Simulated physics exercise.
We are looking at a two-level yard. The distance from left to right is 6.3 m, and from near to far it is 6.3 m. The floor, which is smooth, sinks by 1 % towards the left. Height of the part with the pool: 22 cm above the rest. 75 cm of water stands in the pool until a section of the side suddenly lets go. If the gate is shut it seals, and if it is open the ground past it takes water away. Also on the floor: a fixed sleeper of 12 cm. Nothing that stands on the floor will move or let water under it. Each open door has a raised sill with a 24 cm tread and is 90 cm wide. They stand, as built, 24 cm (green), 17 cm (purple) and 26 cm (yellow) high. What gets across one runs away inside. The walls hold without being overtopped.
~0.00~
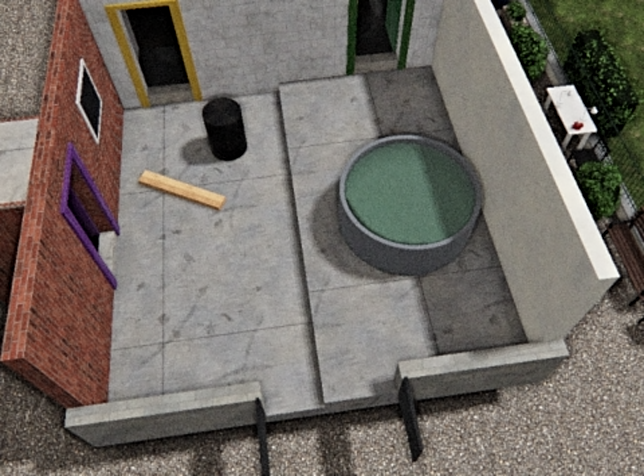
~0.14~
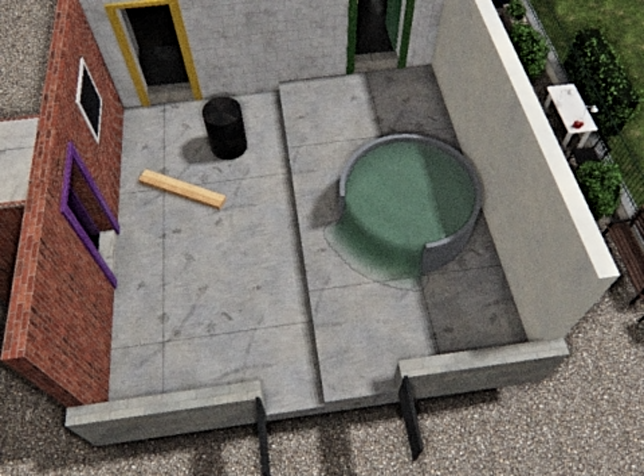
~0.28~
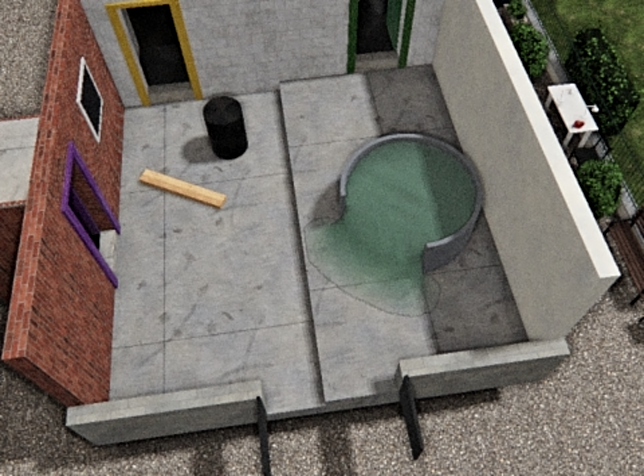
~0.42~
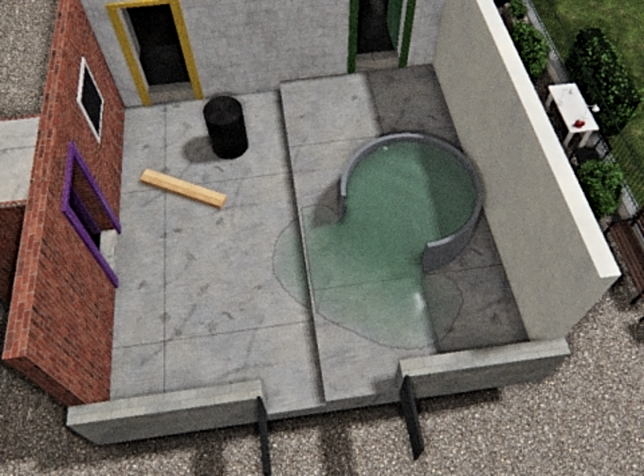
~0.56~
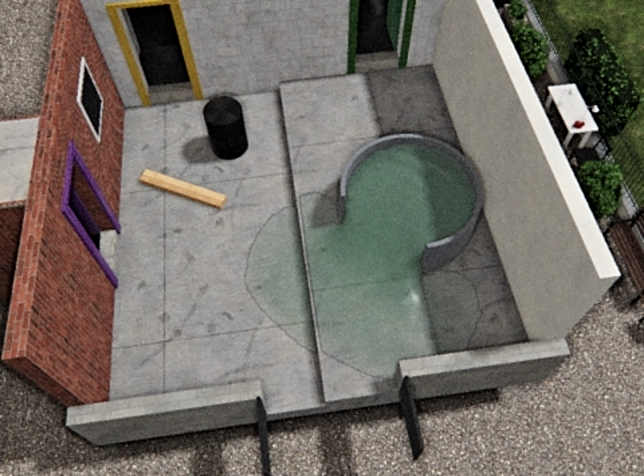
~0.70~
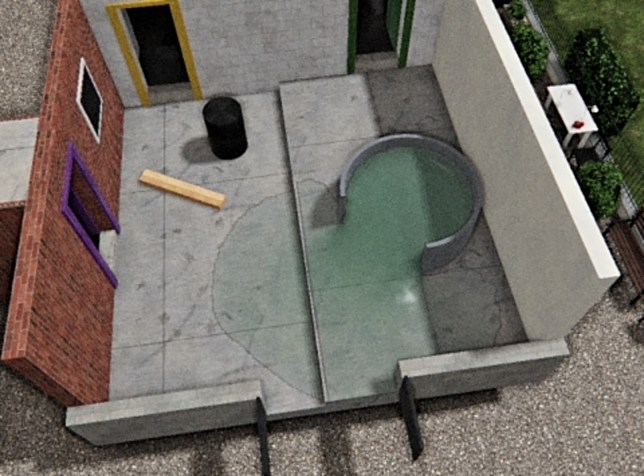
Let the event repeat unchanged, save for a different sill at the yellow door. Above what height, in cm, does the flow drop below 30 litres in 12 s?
About 7.5 cm.
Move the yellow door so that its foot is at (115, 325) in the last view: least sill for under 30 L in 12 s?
Close to 17 cm at the least.
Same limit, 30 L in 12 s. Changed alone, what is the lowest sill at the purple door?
Purple would need about 8.5 cm on its own.
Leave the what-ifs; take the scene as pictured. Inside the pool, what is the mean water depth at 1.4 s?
It averages close to 38 centimetres.
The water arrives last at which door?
The green one comes last.
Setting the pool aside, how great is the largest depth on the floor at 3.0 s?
I'd estimate roughly 34 cm.
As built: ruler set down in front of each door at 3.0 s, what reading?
Door by door in cm - green 0, purple 14, yellow 0.
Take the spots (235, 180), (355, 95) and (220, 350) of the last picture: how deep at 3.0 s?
The three readings, in order, are 1, 0 and 4 cm.
After 1.4 s water covers 40 % of the floor, deepest (28 cm) near (369, 268); it has not reached the yellow door.
After 3.0 s water covers 45 % of the floor, deepest (34 cm) near (171, 399); it has not reached the yellow door.
After 12.0 s water covers 70 % of the floor, deepest (13 cm) near (125, 113); 9 cm at the yellow door, 0 litres in over its 26 cm sill.
At the yellow door as built, the water arrived by 4.8 s and peaked near 13 cm at 6.2 s.
Run again over the same 12 s with other heights there, 38 litres in over 7 cm, 21 litres over 8.5 cm. The limit of 30 litres is kept from about 7.5 cm up.
